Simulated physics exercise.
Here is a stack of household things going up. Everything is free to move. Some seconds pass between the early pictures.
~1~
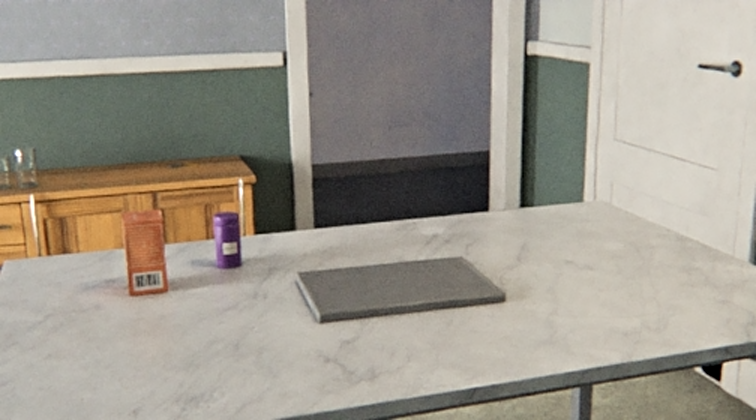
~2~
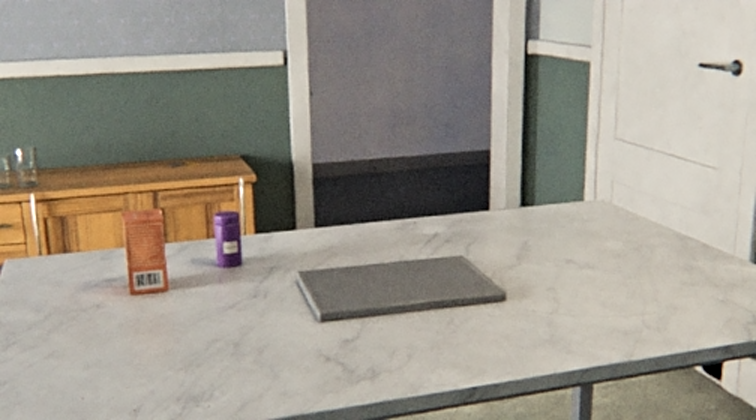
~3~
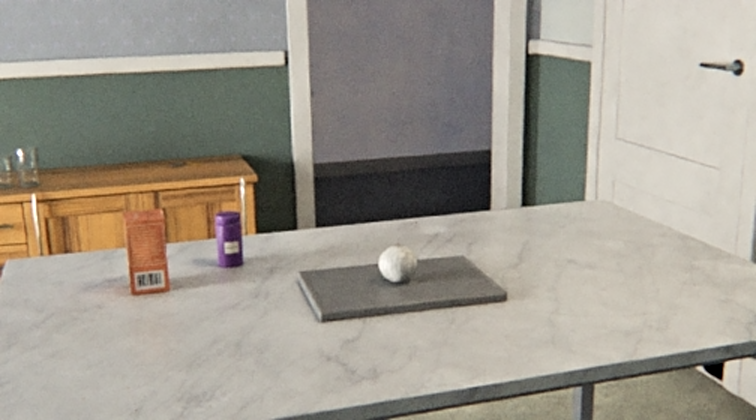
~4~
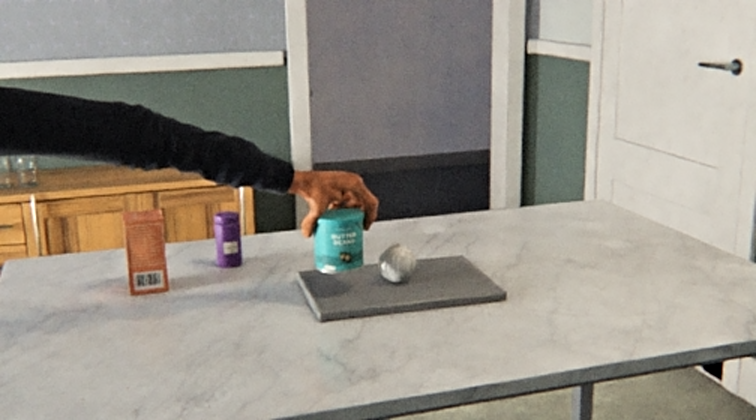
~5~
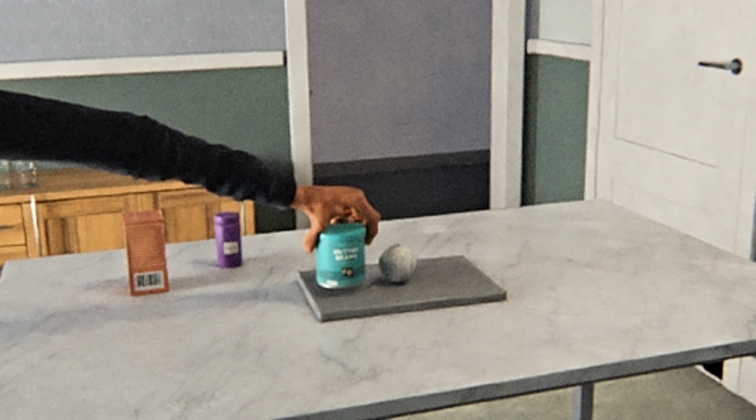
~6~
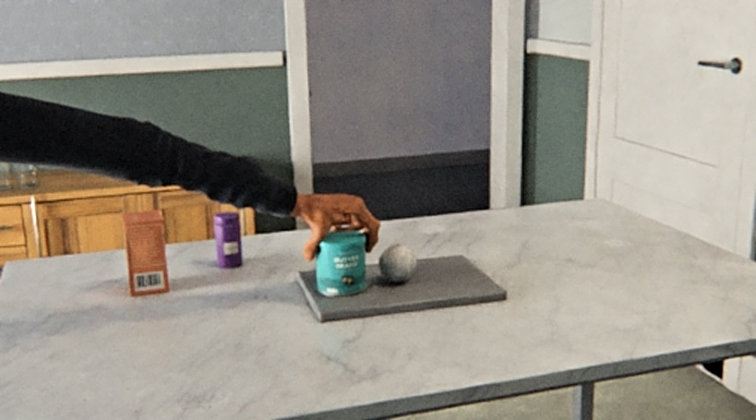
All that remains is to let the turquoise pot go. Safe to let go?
As it turns out, it holds.
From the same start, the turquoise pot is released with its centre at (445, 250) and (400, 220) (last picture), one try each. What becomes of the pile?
First try: It holds; second try: It gives way.
Then, 0.30 s past the last view, nothing moves.
Then, 0.70 s past the last view, turquoise pot resting near (341, 262).
Finally, all 5 still in place. Final places as the last picture's camera would see them, turquoise pot near (341, 262). The pile keeps its balance.
